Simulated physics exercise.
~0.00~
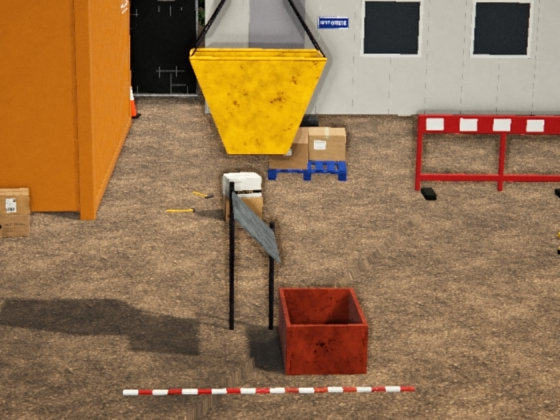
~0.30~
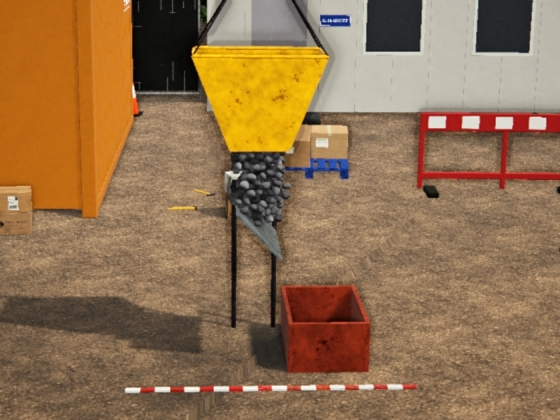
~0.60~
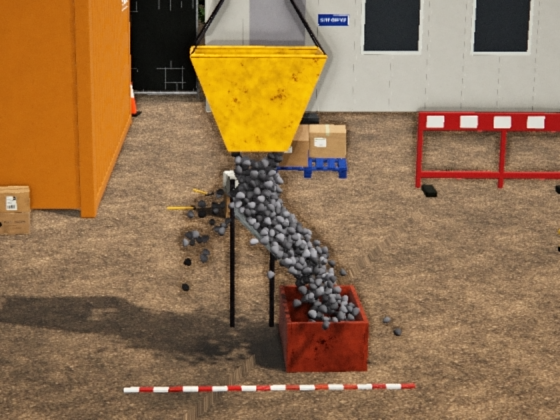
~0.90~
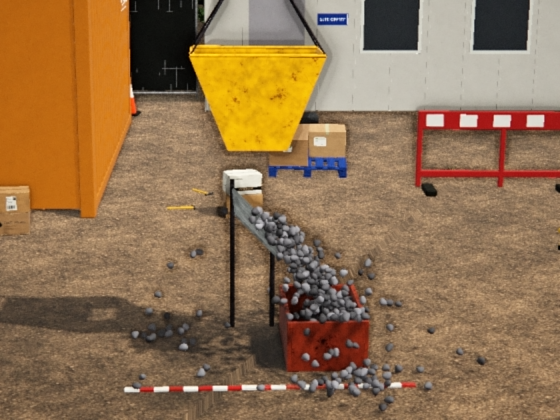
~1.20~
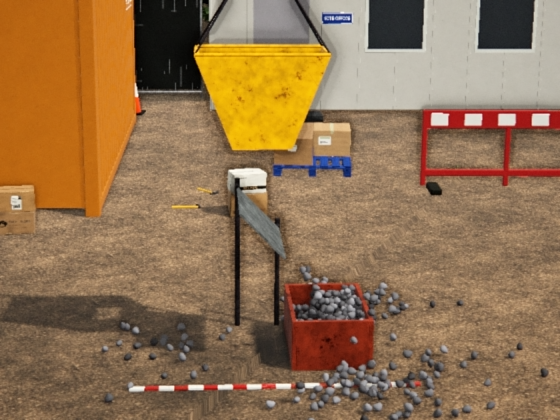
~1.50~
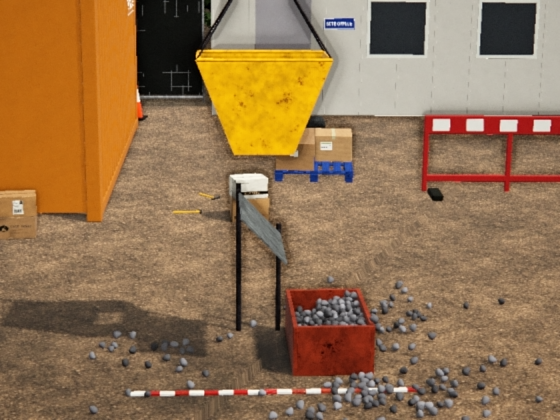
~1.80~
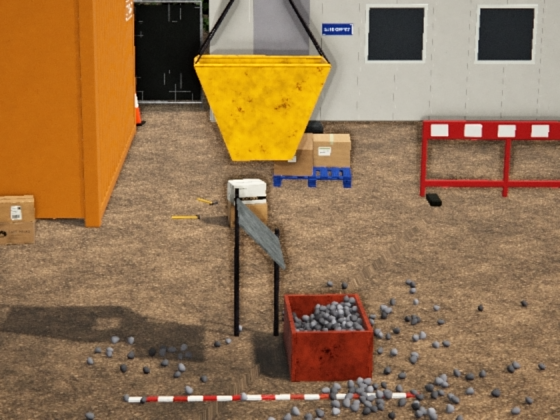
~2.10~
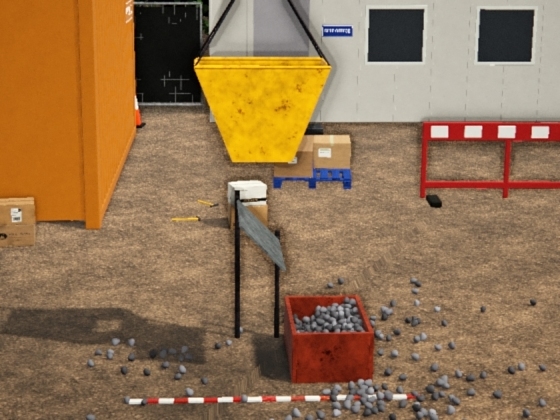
Construction yard with yellow hopper releasing grey stones down a sloping steel chute, most landing in a red bin, others scattering around it.
